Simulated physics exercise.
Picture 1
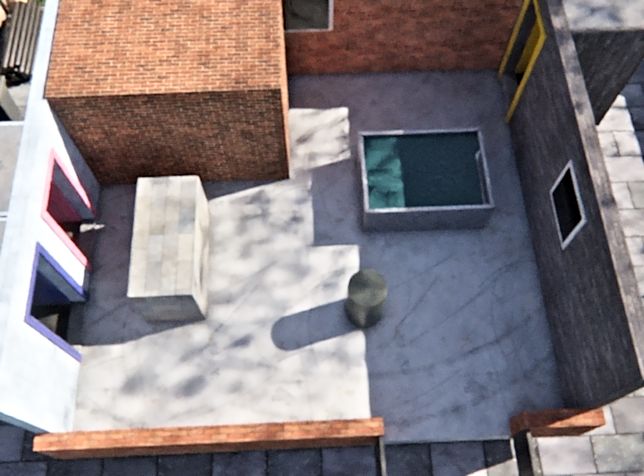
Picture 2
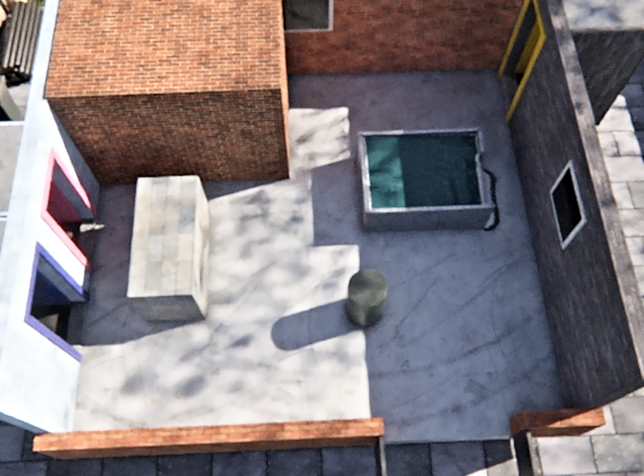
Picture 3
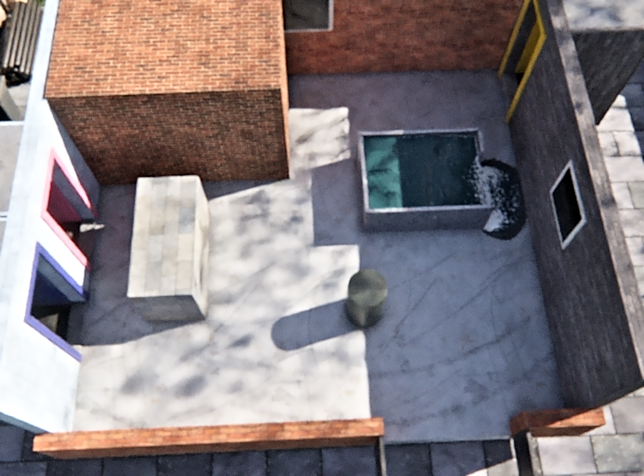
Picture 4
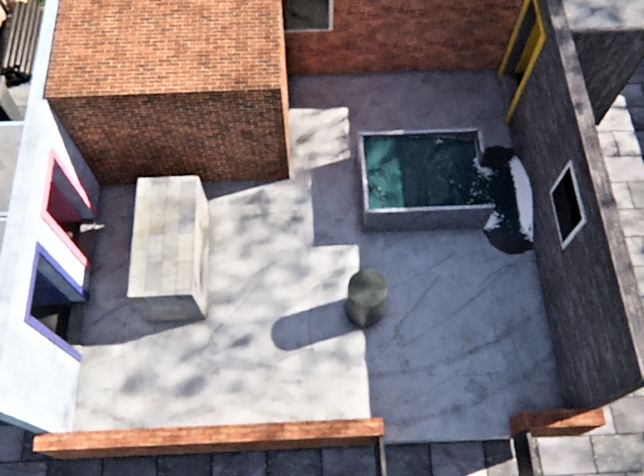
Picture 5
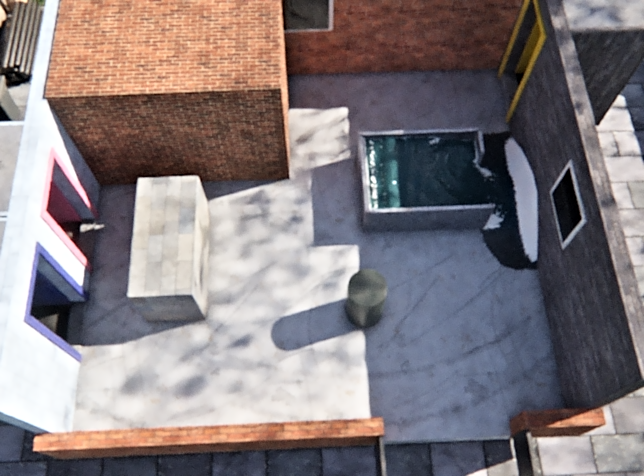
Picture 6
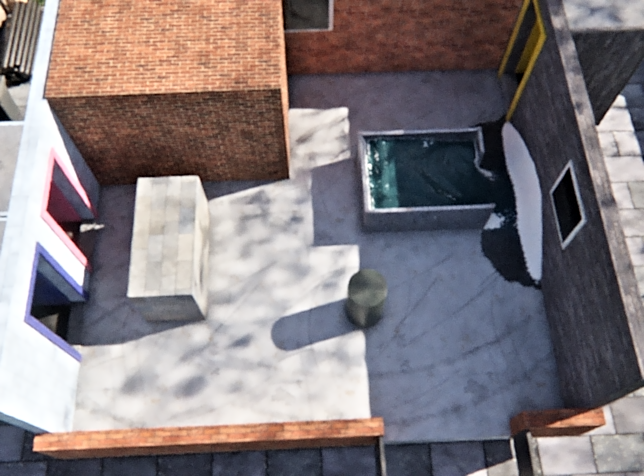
To begin with, a rectangular tank of dark green water sits still in a walled yard with a brick building in one corner. Water then breaks out of the tank's right side and splashes onto the paving, spreading to the dark right-hand wall and along its base, both toward the yellow-framed doorway and nearer the viewer.
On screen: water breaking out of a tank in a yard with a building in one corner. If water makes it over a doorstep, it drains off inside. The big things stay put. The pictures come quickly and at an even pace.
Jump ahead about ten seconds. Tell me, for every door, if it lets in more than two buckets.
The blue door keeps inside the limit; the yellow door keeps inside the limit; the pink door keeps inside the limit.
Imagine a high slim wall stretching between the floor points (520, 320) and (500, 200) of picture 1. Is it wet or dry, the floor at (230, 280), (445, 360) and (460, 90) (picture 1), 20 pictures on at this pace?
First spared, then soaked, then soaked.
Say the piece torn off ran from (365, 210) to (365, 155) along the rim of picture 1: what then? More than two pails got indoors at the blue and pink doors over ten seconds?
As it turns out, the blue door surpasses the cutoff; as for the pink door, it surpasses the cutoff.
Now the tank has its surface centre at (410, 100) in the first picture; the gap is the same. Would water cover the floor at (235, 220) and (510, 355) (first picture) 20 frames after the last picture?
Result: Spared; inundated.
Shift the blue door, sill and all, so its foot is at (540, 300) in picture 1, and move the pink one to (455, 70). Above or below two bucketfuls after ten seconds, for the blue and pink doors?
For blue it ends up above, and for pink it ends up above.
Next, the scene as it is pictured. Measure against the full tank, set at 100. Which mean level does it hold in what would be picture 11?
Estimate: Some 60 %.
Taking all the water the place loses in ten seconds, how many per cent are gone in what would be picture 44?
Near 75 in a hundred.
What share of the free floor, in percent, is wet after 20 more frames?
About 40 %.
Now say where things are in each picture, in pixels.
The first picture shows the water tank at (424, 171) is whole and still.
In the second picture, water pours out at (480, 192) and has run to a hidden place.
In the third picture, the front is at (514, 174), out from the gap at (479, 193).
In the fourth picture, the front is at (513, 154), out from the gap at (479, 194).
In the fifth picture, water pours out at (479, 194) and has run to (509, 135).
In the sixth picture, water pours out at (479, 194) and has run to (506, 119).
A moment on, water covers 15 % of the floor; the blue door not reached, the yellow door wet at the sill, nothing in, the pink door not reached.
Next, water covers 30 % of the floor; the blue door not reached, the yellow door wet at the sill, nothing in, the pink door not reached.
Then, water covers 40 % of the floor; the blue door not reached, the yellow door wet at the sill, nothing in, the pink door not reached.
Later, water covers 65 % of the floor; the blue door not reached, the yellow door wet at the sill, nothing in, the pink door not reached.
In the end, water covers 85 % of the floor; the blue door wet at the sill, nothing in, the yellow door wet at the sill, nothing in, the pink door not reached.
